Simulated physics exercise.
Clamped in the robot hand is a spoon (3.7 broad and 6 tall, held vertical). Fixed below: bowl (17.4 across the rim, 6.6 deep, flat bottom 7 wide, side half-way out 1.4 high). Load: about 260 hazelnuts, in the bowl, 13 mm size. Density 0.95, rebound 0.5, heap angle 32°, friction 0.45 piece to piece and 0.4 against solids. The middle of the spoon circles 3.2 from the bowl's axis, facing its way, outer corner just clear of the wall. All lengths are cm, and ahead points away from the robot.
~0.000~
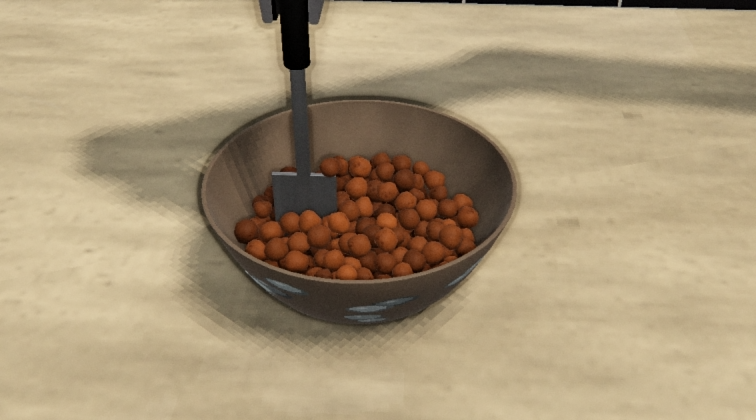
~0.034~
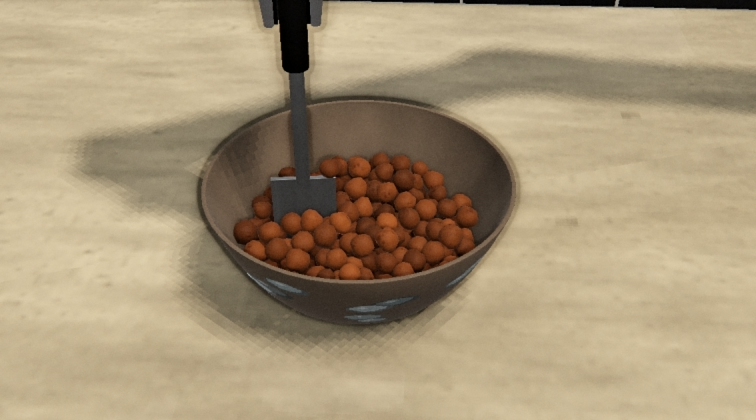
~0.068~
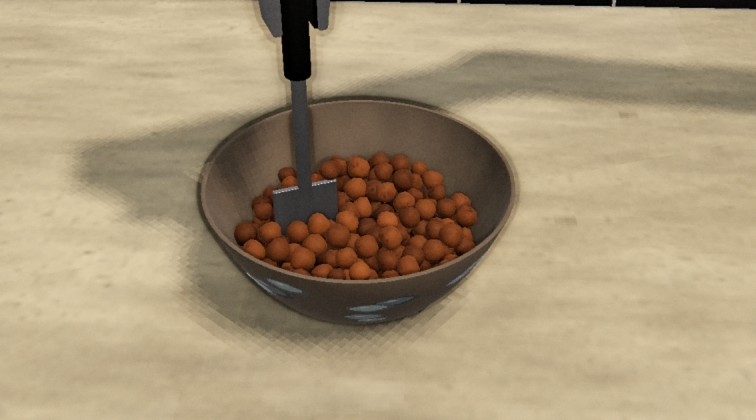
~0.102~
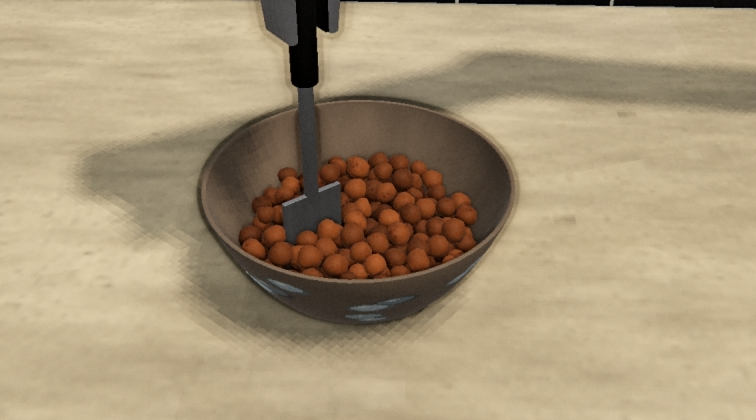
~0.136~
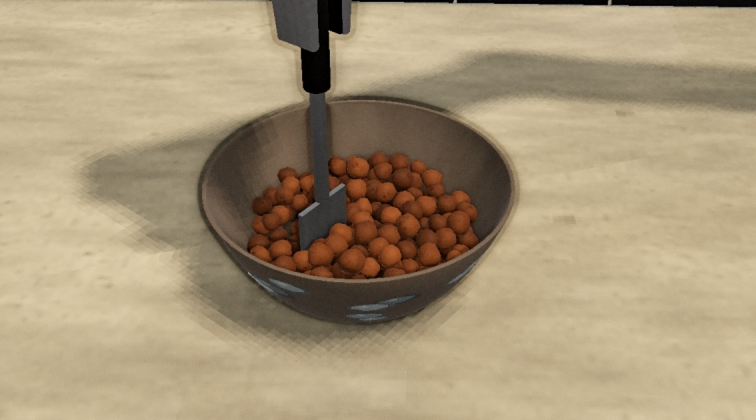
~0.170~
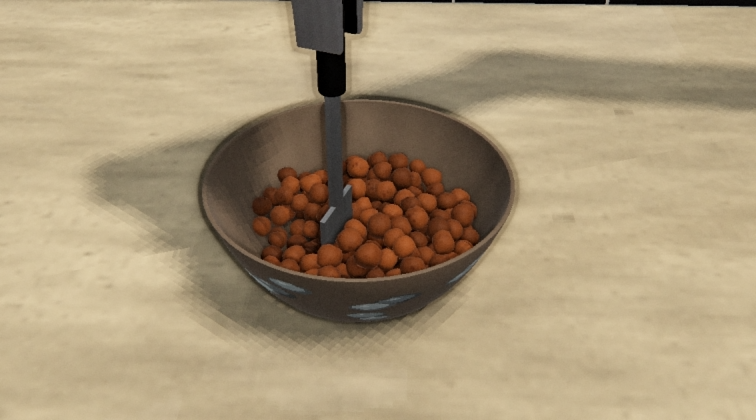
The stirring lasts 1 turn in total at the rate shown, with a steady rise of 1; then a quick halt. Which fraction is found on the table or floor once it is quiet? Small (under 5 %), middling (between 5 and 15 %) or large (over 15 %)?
A small share, under 5 %, ends on the table or floor.
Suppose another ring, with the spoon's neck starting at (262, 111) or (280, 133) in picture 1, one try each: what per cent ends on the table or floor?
About 5 and 10 per cent.
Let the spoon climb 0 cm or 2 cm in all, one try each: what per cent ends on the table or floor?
About 0 and 0 per cent.
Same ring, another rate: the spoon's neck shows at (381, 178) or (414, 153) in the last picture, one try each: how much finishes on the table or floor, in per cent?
About 10 and 25 per cent.
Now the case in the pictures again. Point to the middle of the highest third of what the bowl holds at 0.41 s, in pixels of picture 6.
Near (428, 172).
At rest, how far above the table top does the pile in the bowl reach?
About 7.0 cm.
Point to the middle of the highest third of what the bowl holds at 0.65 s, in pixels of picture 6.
Around (303, 173).
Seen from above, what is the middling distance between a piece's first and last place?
About 5 cm.
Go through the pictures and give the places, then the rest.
Spoon neck at (302, 152), 0° round; upper third of the load around (360, 215), from x 245 to 470, top at y 165; 255 in the bowl, in the first frame.
Spoon neck at (302, 156), 7° round; upper third of the load around (358, 220), from x 245 to 470, top at y 165, in the second frame.
Spoon neck at (303, 164), 22° round; upper third of the load around (355, 229), from x 245 to 465, top at y 165, in the third frame.
Spoon neck at (310, 171), 38° round; upper third of the load around (360, 232), from x 250 to 465, top at y 165, in the fourth frame.
Spoon neck at (321, 177), 54° round; upper third of the load around (365, 237), from x 260 to 465, top at y 160, in the fifth frame.
Spoon neck at (335, 181), 70° round; upper third of the load around (379, 238), from x 260 to 470, top at y 160; 255 in the bowl, in the sixth frame.
By 0.41 s, 182° round, highest piece 8 above the table; 255 in the bowl.
By 0.65 s, 295° round, highest piece 8 above the table; 252 in the bowl, 2 on the table or floor, 1 in flight or on the tool.
By 0.97 s, 0° round, highest piece 7 above the table; 251 in the bowl, 4 on the table or floor.
By 1.67 s, 0° round, highest piece 7 above the table; 251 in the bowl, 4 on the table or floor.
Final count, 251 in the bowl, 4 on the table or floor. That is 2 % on the table or floor.
